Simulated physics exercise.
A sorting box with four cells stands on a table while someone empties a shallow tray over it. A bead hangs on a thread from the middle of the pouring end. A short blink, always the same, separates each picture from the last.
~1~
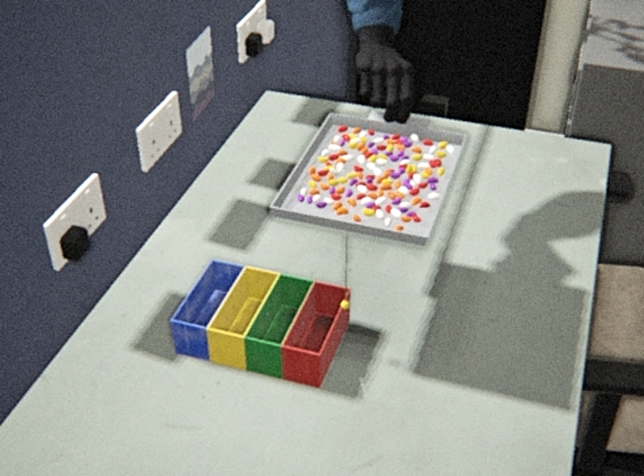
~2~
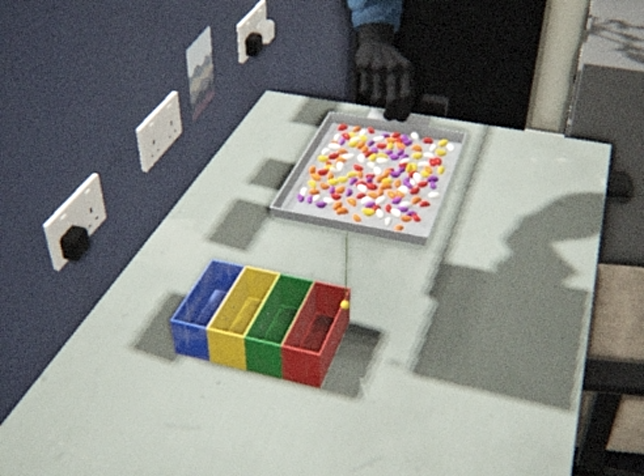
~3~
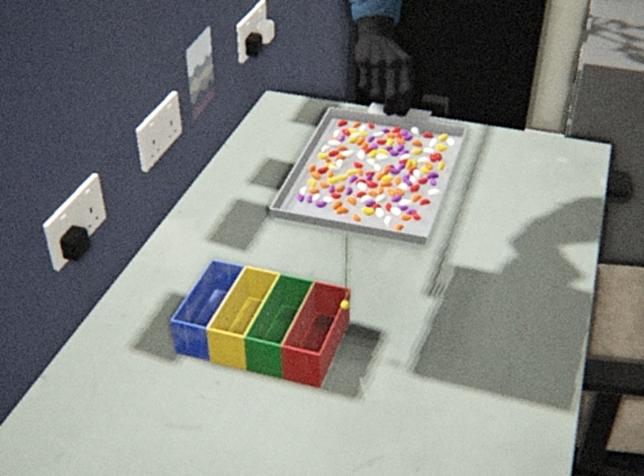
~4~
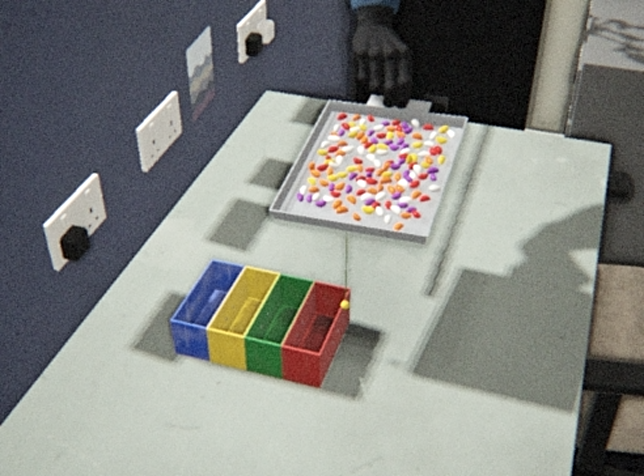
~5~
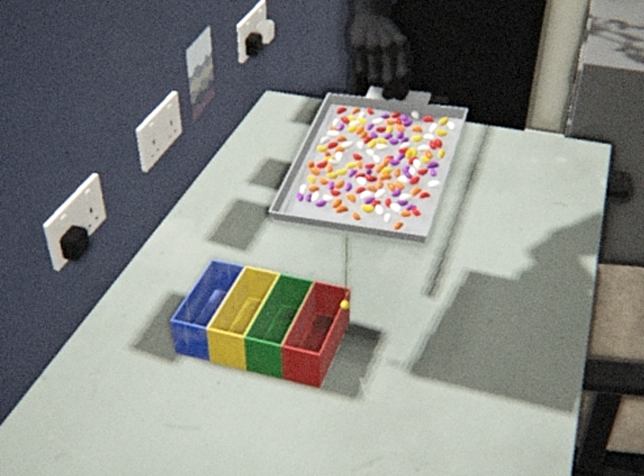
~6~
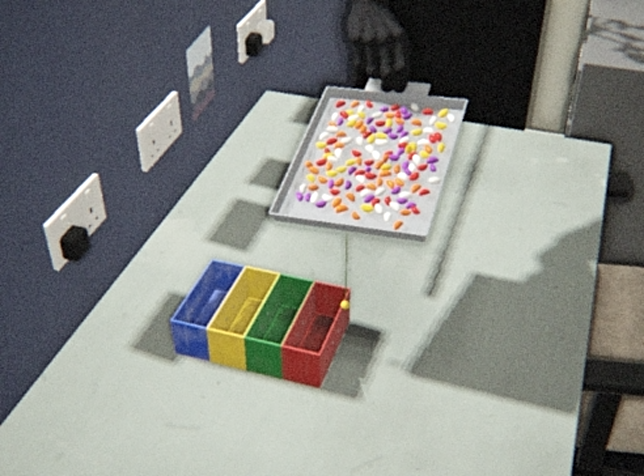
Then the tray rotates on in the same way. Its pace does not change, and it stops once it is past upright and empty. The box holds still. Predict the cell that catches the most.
I would say the green one.
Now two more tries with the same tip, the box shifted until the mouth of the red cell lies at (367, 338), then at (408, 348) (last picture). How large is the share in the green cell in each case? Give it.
30 %, then 10 %.
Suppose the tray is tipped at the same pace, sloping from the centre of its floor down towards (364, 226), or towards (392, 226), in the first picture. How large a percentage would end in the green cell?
You'd see roughly 0 per cent the first time and 0 per cent the second.
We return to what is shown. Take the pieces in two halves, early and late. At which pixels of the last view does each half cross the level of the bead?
At about (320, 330), then at (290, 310).
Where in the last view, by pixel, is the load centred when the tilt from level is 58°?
The middle of the pieces sits at roughly (332, 185).
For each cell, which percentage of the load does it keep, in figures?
Final shares - blue cell 0 percent, yellow cell 10 percent, green cell 40 percent, red cell 30 percent.
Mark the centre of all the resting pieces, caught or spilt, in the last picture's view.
Last view, centre at rest - approx. (296, 357).
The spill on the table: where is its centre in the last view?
Those pieces end up centred close to (353, 406).
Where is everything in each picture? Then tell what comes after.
In the first picture, corners of the pouring end near (274, 206) and (425, 235), level; middle of the load near (378, 173), jelly beans; bead on its thread near (346, 305); blue cell near (191, 337); yellow cell near (227, 346); green cell near (263, 355); red cell near (301, 364).
In the second picture, corners of the pouring end near (274, 206) and (425, 234), level; middle of the load near (378, 172).
In the third picture, corners of the pouring end near (274, 207) and (425, 234), tipped barely, lowest at the left corner; middle of the load near (378, 169).
In the fourth picture, corners of the pouring end near (274, 208) and (425, 233), tipped a little, lowest at the left corner; middle of the load near (378, 164).
In the fifth picture, corners of the pouring end near (273, 210) and (424, 233), tipped a little, lowest at the left corner; middle of the load near (378, 160).
In the sixth picture, corners of the pouring end near (273, 211) and (424, 233), tipped a little, lowest at the left corner; middle of the load near (377, 156); blue cell near (191, 337); yellow cell near (227, 346); green cell near (263, 355); red cell near (301, 364).
Shortly afterwards, tray tipped steeply; all but a few on the tray; only a few falling or outside the box.
Next, tray tipped right over; the bulk on the tray; a little in the green cell; only a few in the yellow cell; only a few in the red cell; a little falling or outside the box.
Some moments later, tray tipped past a quarter turn; near a third in the green cell; near a quarter in the red cell; a little in the yellow cell; near a quarter falling or outside the box.
In the end, tray tipped past a quarter turn; near a third in the green cell; near a quarter in the red cell; a little in the yellow cell; none at all in the blue cell; near a quarter outside the box.
